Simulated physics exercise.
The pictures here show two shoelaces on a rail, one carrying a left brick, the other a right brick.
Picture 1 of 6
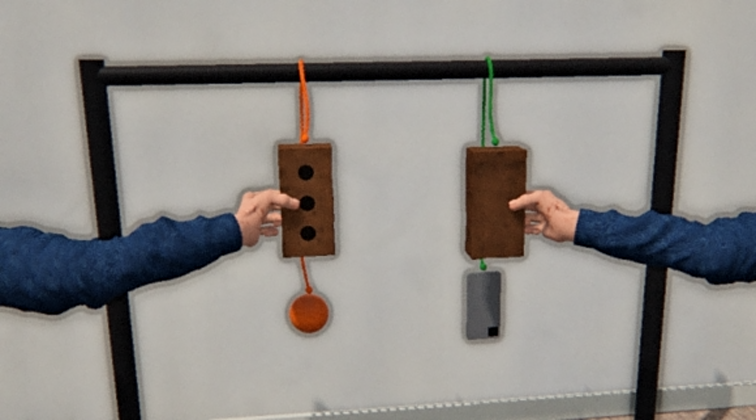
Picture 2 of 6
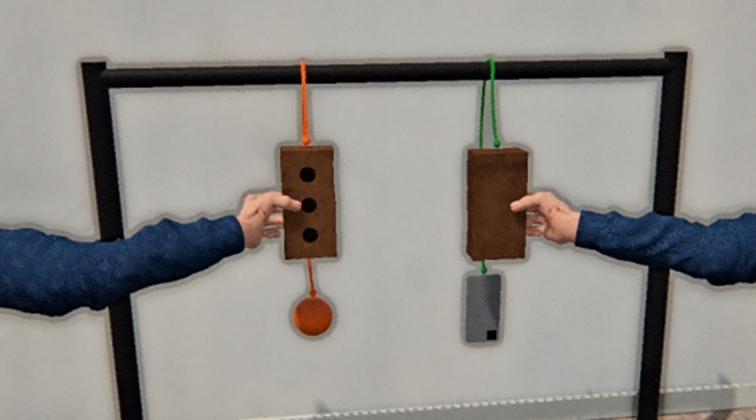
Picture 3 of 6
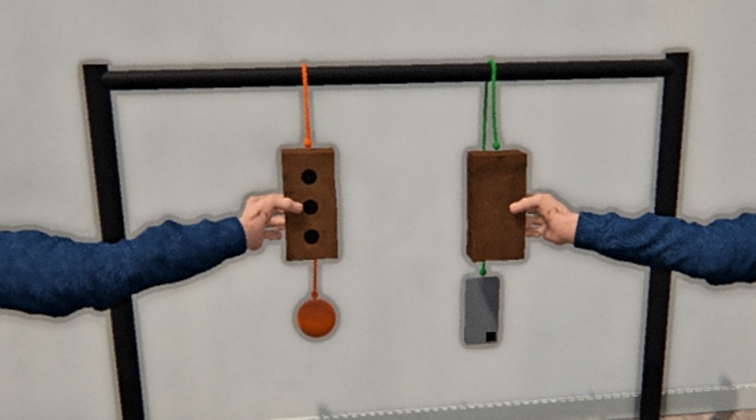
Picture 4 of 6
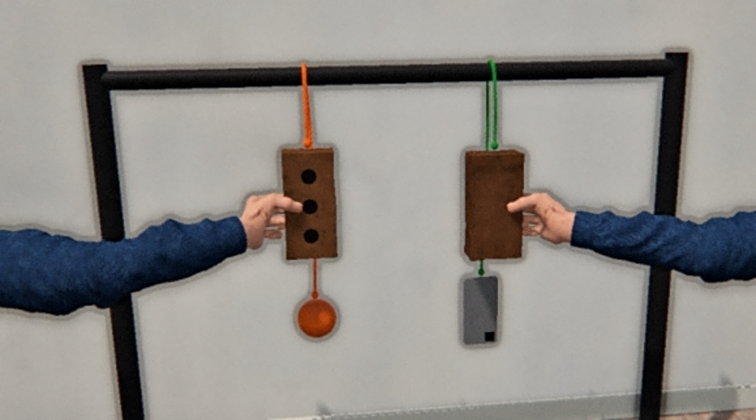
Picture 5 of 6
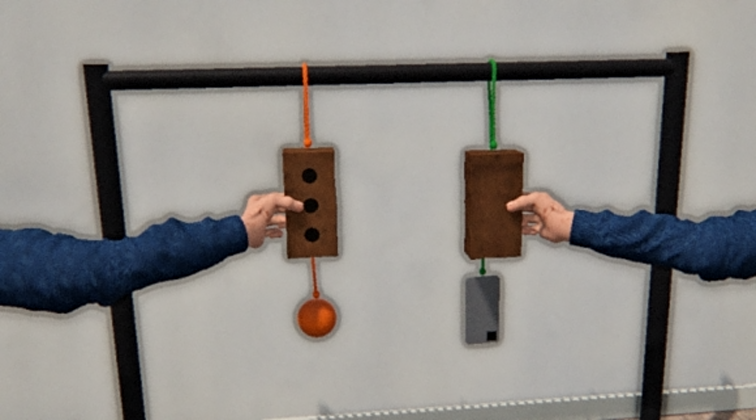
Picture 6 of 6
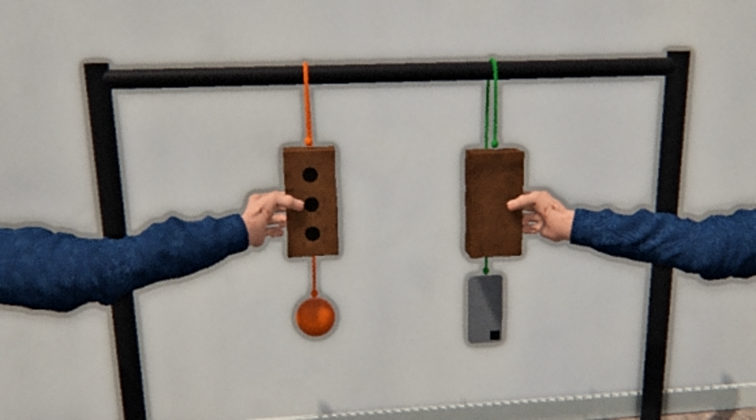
The footage shows two bricks hanging by orange and green laces from a black rail, an orange ball-like object and a grey phone dangling below them, while a hand touches each brick and everything stays almost still.
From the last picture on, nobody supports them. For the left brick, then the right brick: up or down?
The left brick goes down, the right brick goes down.
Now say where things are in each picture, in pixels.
The first picture shows left brick (307, 200); right brick (495, 202); left orange (309, 314); right phone (484, 306).
The second picture shows left brick (309, 202); right brick (496, 204).
The third picture shows left brick (310, 204); right brick (496, 205).
The fourth picture shows left brick (310, 203); right brick (494, 205).
The fifth picture shows left brick (311, 202); right brick (493, 204).
The sixth picture shows left brick (311, 201); right brick (494, 203); left shoelace only laid over the rail; right shoelace only laid over the rail.
Then, 0.48 s past the final frame, left brick dropping near (318, 368); right brick dropping near (490, 400).
Then, 0.78 s past the final frame, left brick on the floor; right brick on the floor.
When it is over, left brick on the floor; right brick on the floor. The left brick pulls its rope through and the right brick runs down to the floor.
